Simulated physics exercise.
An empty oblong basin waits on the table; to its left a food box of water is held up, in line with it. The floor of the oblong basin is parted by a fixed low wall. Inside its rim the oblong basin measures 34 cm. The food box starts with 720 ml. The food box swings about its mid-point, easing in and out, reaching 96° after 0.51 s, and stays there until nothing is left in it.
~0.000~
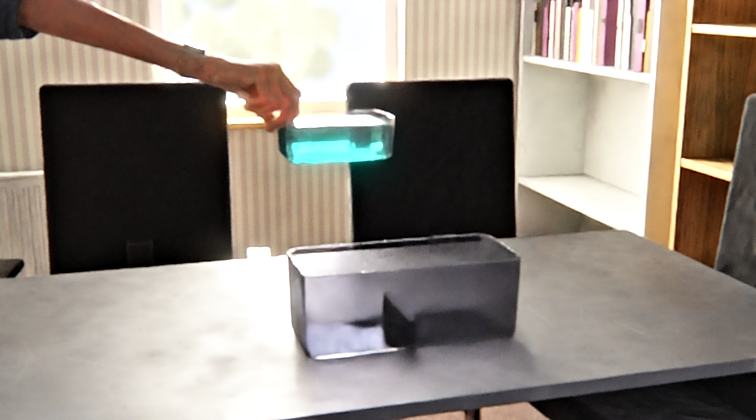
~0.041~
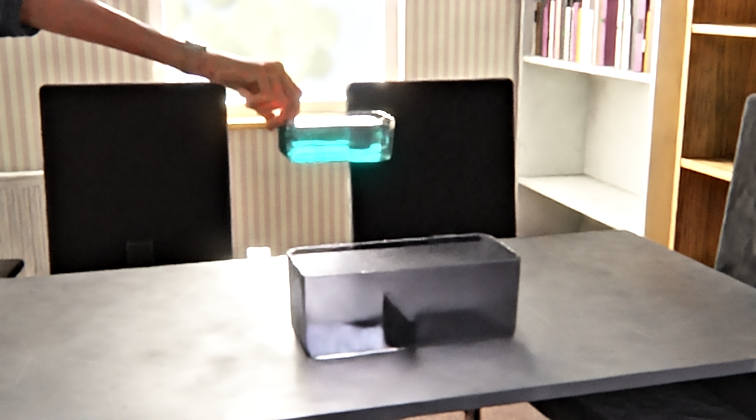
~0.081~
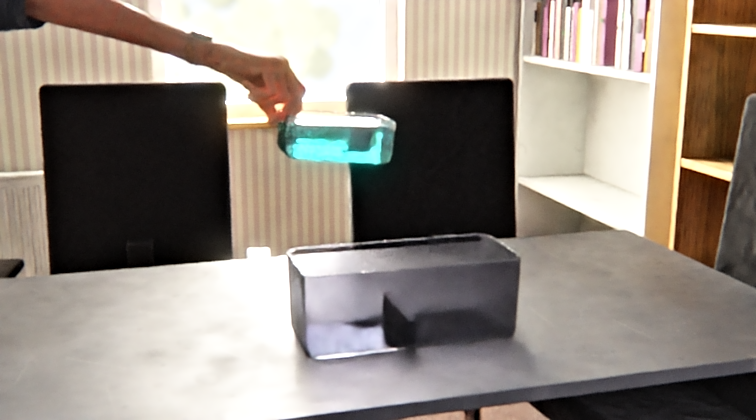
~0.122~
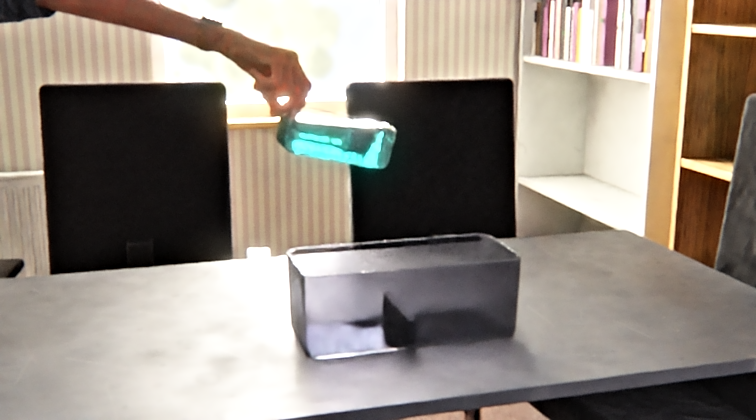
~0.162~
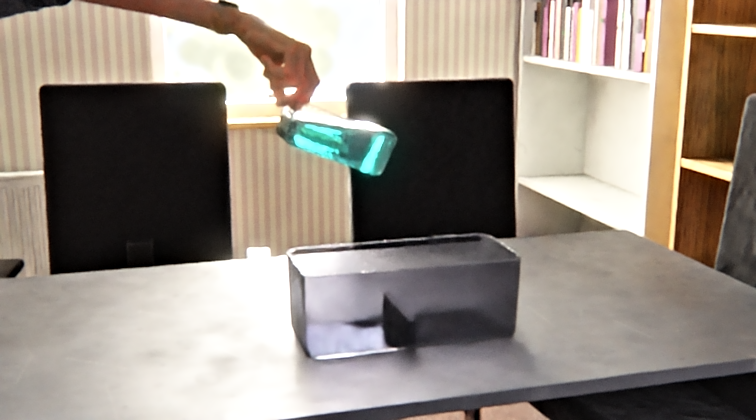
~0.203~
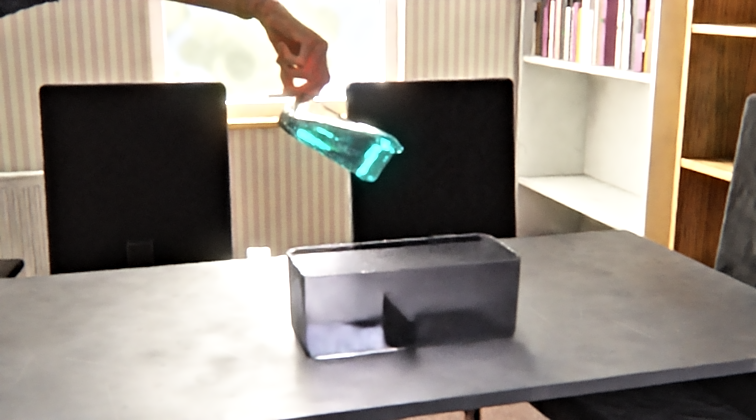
The video shows a hand holding a clear food box of blue-green water above and slightly left of an empty, dark oblong basin on a table, then gradually tilting the box so its right end dips lower.
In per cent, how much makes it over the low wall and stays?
The far part has some 74 per cent.
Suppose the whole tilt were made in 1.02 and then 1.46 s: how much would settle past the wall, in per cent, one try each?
In turn about 75 and 75 per cent.
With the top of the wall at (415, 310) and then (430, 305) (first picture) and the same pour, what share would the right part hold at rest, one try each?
In turn about 60 and 40 per cent.
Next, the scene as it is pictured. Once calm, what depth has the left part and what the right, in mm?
Some 6 mm on the left and 22 mm on the right.
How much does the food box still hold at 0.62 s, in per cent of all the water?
Near 2 in a hundred.
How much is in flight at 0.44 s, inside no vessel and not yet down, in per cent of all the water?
Some 64 per cent.
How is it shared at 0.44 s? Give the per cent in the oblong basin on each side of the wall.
Left about 0, right about 22.
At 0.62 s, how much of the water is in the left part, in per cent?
About 7 per cent.
After 0.44 s the tilt is 92° and 12 per cent is still to pour, 0 is left of the wall and 23 right of it.
After 0.62 s the tilt is 96° and 2 per cent is still to pour, 7 is left of the wall and 78 right of it.
After 0.81 s the tilt is 96° and 1 per cent is still to pour, 14 is left of the wall and 74 right of it.
After 1.01 s the tilt is 96° and 0 per cent is still to pour, 17 is left of the wall and 74 right of it.
In the end 17 per cent lies left of the wall, 74 right of it and 9 outside.
